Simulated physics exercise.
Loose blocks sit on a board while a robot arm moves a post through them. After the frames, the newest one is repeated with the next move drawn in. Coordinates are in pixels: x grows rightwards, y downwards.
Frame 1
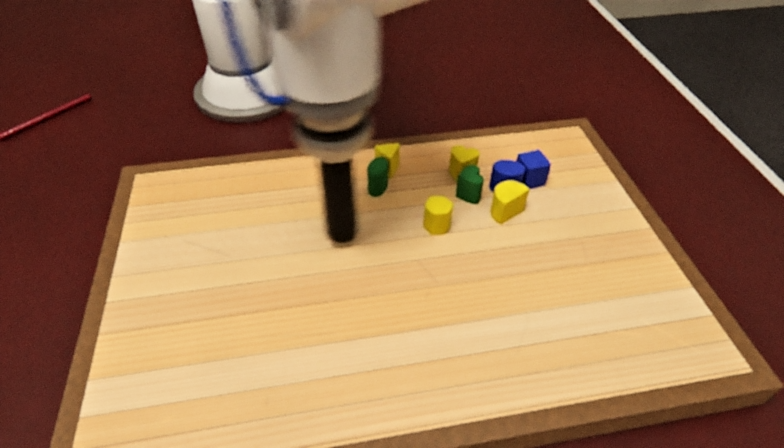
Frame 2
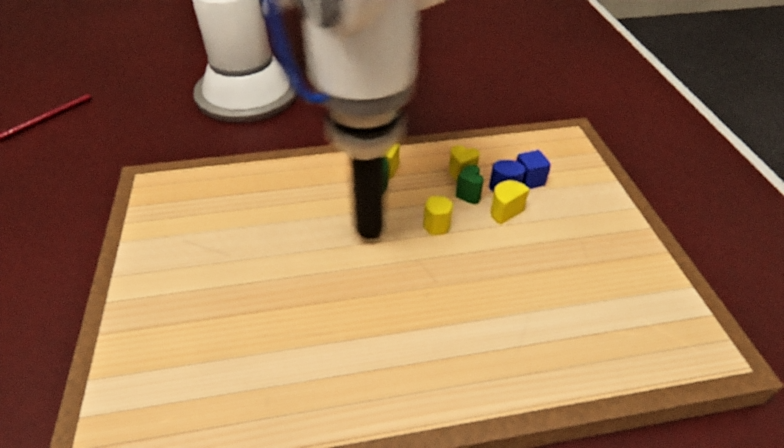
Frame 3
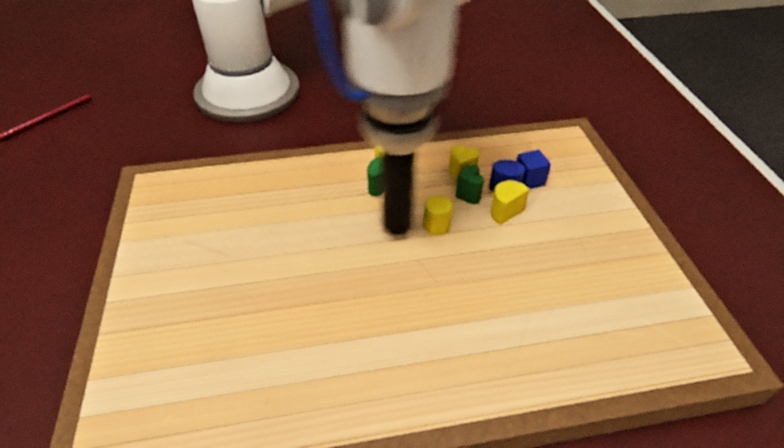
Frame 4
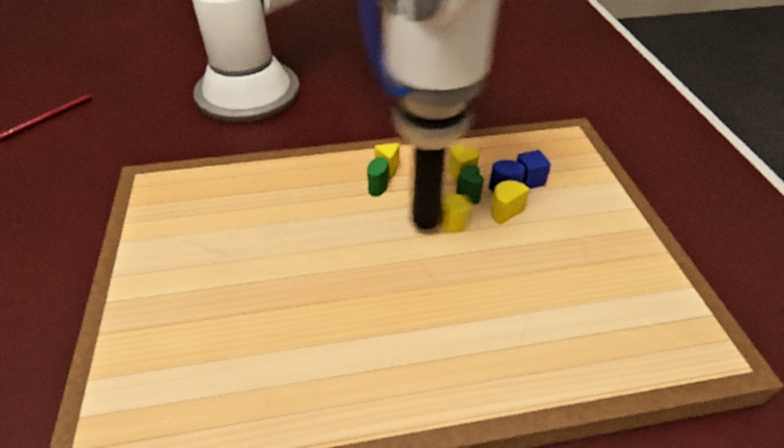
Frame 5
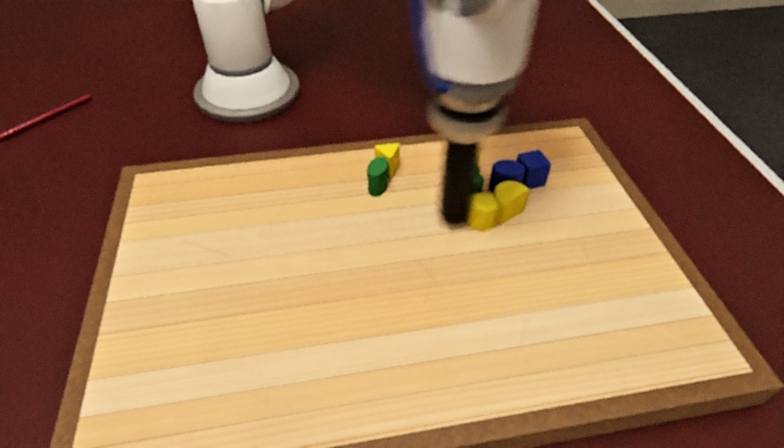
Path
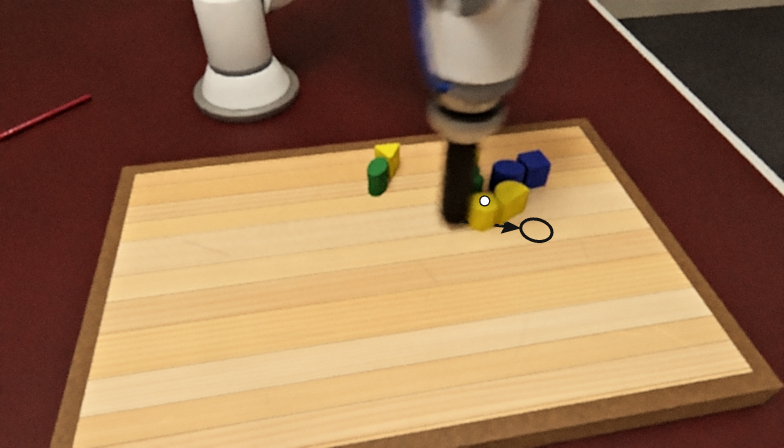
Robot arm sliding a black post rightward across a wooden board, pushing a small yellow block toward other coloured blocks.
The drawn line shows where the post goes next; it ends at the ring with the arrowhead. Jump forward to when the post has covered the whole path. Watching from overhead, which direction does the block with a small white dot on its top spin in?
It spins clockwise.
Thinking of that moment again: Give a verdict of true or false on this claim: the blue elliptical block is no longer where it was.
The statement is false.
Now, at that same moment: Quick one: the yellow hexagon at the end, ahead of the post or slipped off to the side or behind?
The post still pushes it.
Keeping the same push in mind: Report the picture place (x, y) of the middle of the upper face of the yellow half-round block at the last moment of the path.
For the centre of its top, I'd go with (534, 187).
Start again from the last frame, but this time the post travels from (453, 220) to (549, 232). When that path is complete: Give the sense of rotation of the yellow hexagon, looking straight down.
It spins clockwise.
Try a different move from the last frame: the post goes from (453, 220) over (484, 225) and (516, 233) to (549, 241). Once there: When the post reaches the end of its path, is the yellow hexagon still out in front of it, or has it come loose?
It rides in front to the end.
Drawn move, straight from (453, 220) to (536, 230); the dot is on the yellow hexagon.
The first path, step by step. Halfway along, post at (497, 219); yellow hexagon at (529, 211), turned 30° clockwise; yellow half-round block at (524, 189), turned 55° anticlockwise.
At the end, post at (538, 224); green heart-shaped block still; yellow hexagon at (572, 219), turned 40° clockwise; blue elliptical block still; yellow half-round block at (534, 187), turned 100° anticlockwise.
